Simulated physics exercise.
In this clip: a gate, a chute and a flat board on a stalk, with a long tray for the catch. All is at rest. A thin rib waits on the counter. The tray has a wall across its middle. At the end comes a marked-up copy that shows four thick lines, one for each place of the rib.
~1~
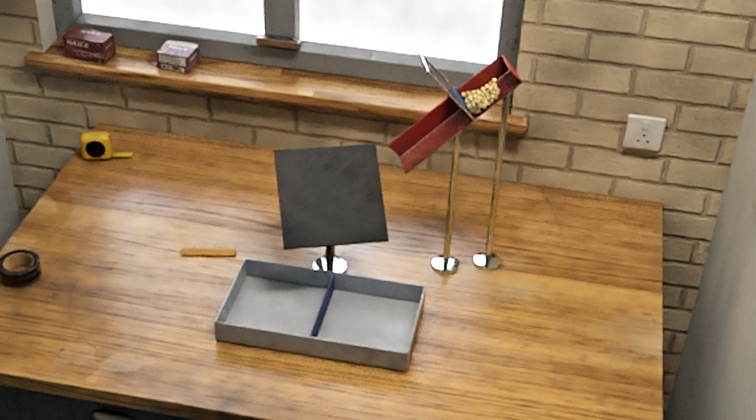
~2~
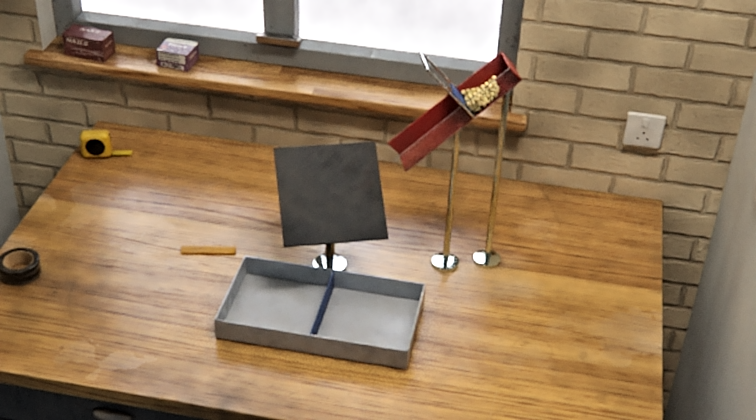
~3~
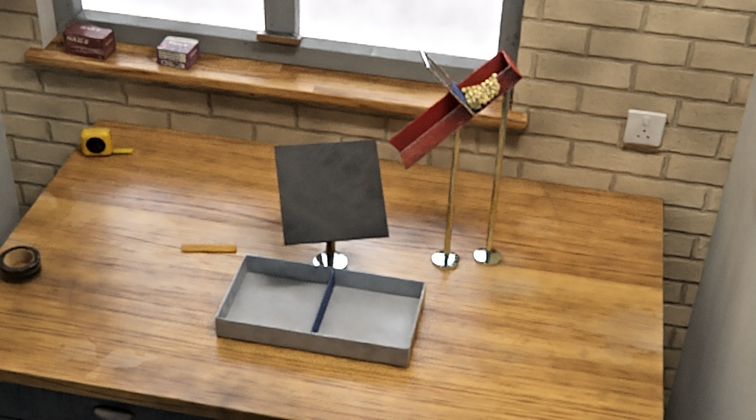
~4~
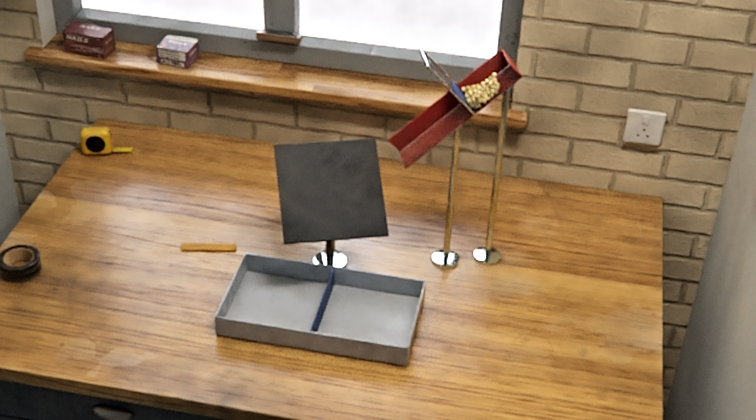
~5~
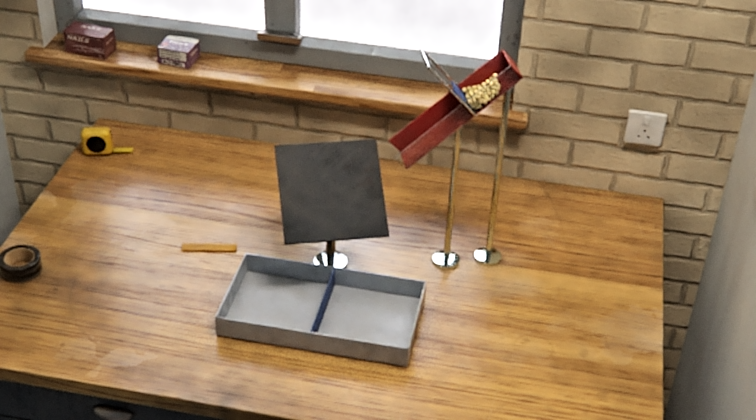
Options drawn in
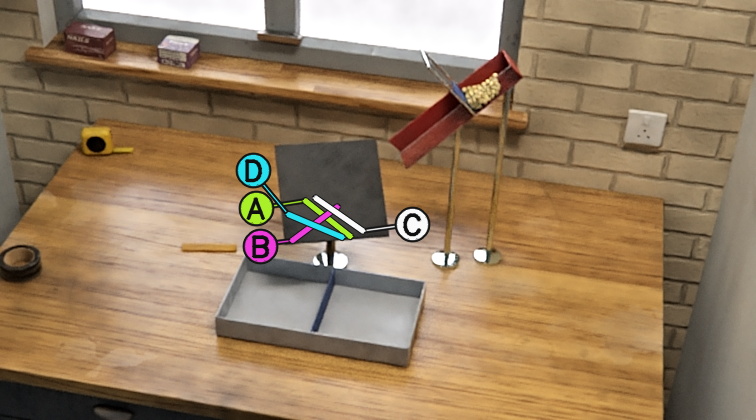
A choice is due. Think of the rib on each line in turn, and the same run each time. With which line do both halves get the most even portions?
It is B.
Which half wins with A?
Right.
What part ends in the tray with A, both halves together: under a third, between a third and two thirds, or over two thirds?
It is over two thirds.
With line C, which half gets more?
More lands on the right.
On the marked copy, line A from (305, 200) to (350, 236); line B from (337, 206) to (292, 240); line C from (315, 198) to (362, 230); line D from (288, 214) to (342, 237).
If A is chosen, of what is caught, just a few in the left half, almost all in the right.
If B is chosen, of what is caught, roughly half in the left half, roughly half in the right.
If C is chosen, of what is caught, just a few in the left half, almost all in the right.
If D is chosen, of what is caught, just a few in the left half, almost all in the right.
